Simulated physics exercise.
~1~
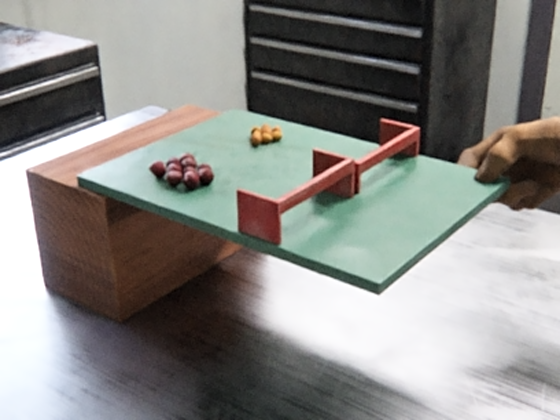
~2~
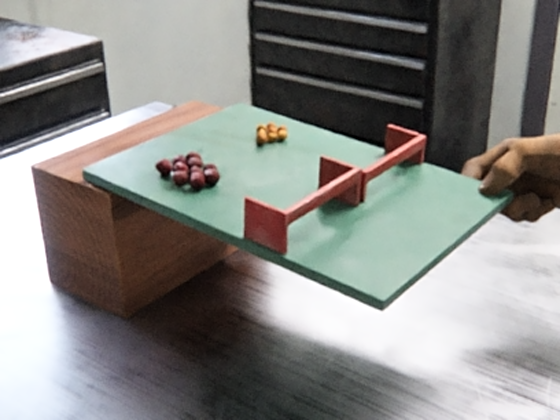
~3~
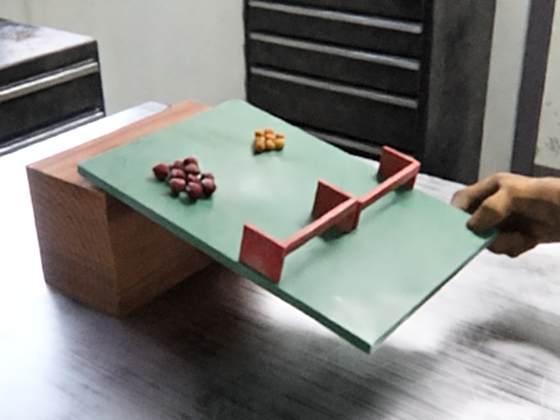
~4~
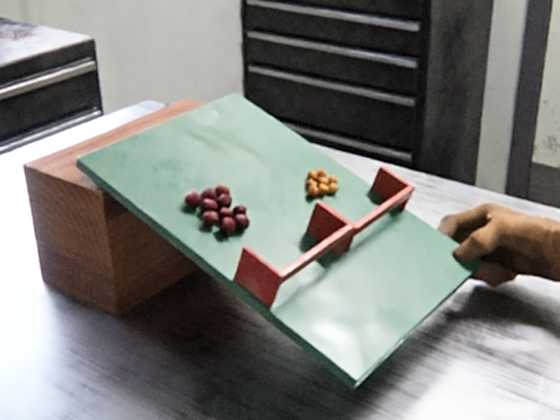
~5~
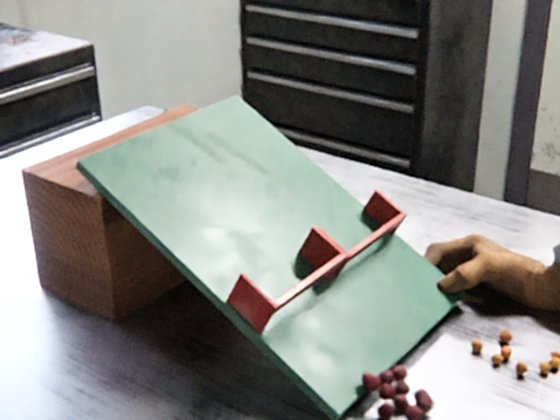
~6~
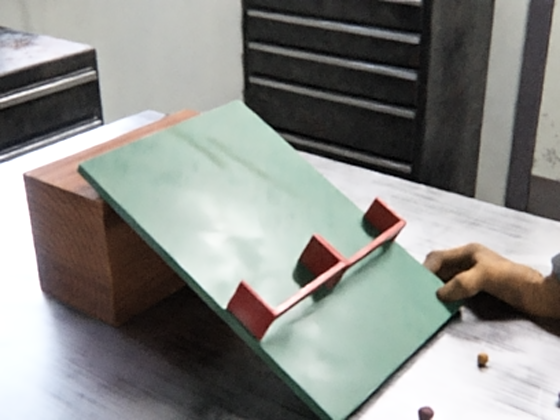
A green board, seen from slightly above in a slightly swaying view, rests one edge on a brown wooden block at left while a hand holds its right end over a grey counter, with dark drawers behind. Dark red balls sit nearer and small orange ones farther back, uphill of a red barrier with openings. The hand lowers its end, and the board tilts steadily while both groups at first stay almost put. As it steepens, both roll down toward the barrier. They pass through the openings and spill off onto the counter, leaving the sloping board empty, the hand still beside it.
